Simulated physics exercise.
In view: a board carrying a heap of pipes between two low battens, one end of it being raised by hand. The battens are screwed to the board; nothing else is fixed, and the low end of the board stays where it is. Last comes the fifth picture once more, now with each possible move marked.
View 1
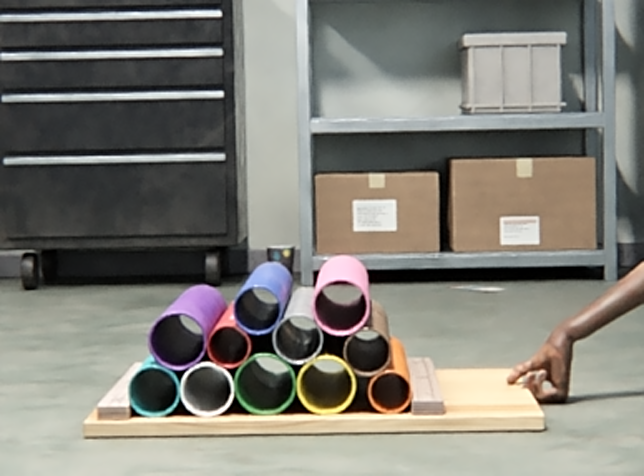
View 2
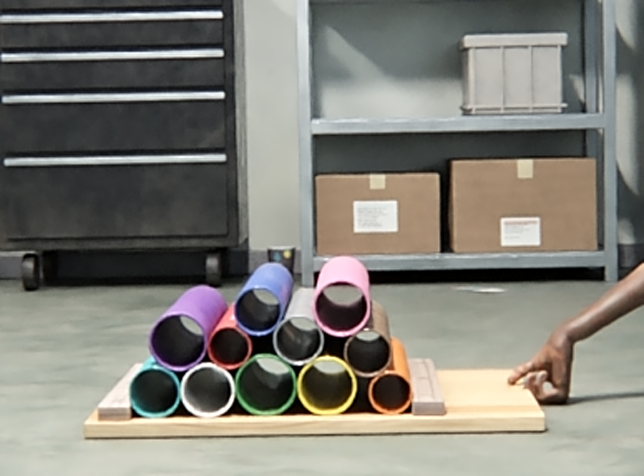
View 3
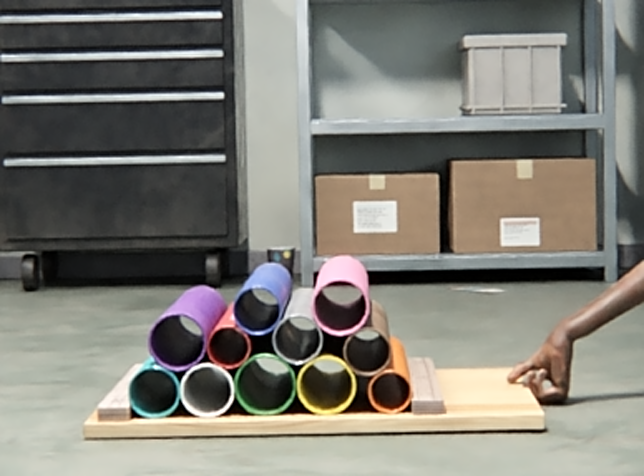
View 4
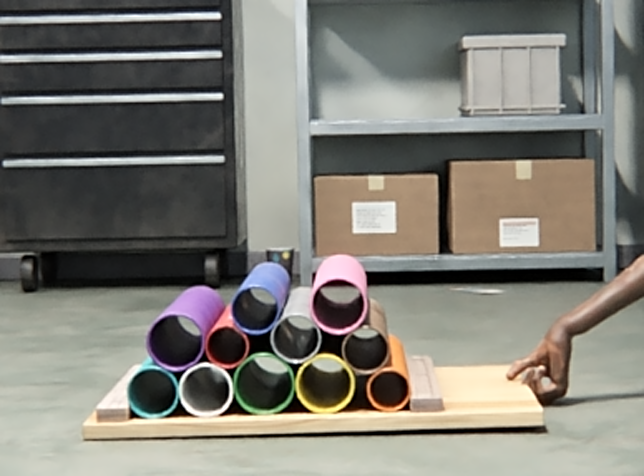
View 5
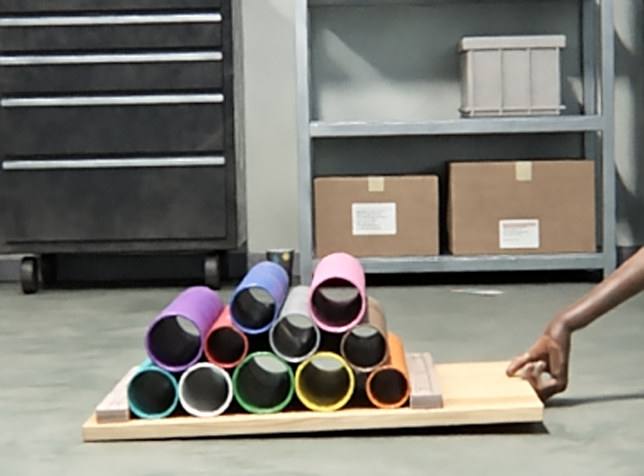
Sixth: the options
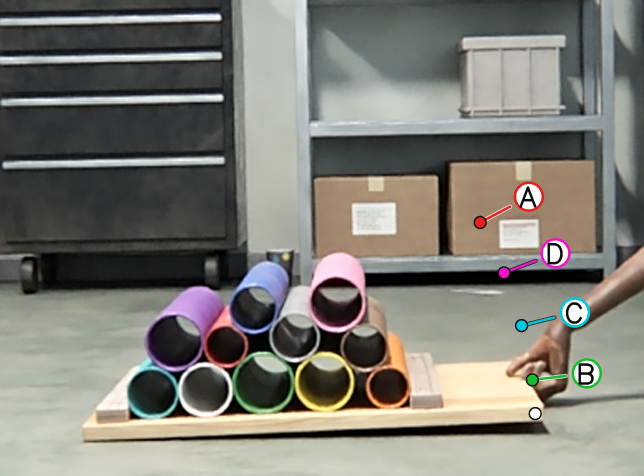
To begin with, a heap of colourful pipes rests between two low battens on a wooden board on the floor, with a hand at the board's right end. For a while almost nothing moves, then the hand raises that end very slightly, and the pipes stay stacked in the same arrangement.
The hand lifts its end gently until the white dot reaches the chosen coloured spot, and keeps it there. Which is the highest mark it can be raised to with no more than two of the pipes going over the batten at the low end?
The highest mark that will do is D.
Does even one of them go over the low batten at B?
No.
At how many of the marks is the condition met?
The number is three.
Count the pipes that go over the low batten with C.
It comes to none.
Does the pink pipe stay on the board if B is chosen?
Yes, with B.
On the marked copy, A at (480, 223); B at (532, 380); C at (521, 326); D at (504, 273); the white dot at (535, 414).
Following D. Soon after the start, board at 14°.
Later, board at 20°.
In the end, board at 20°, none over the low batten.
As for the rest, A three over the low batten (purple, red, blue); B none over the low batten; C none over the low batten.
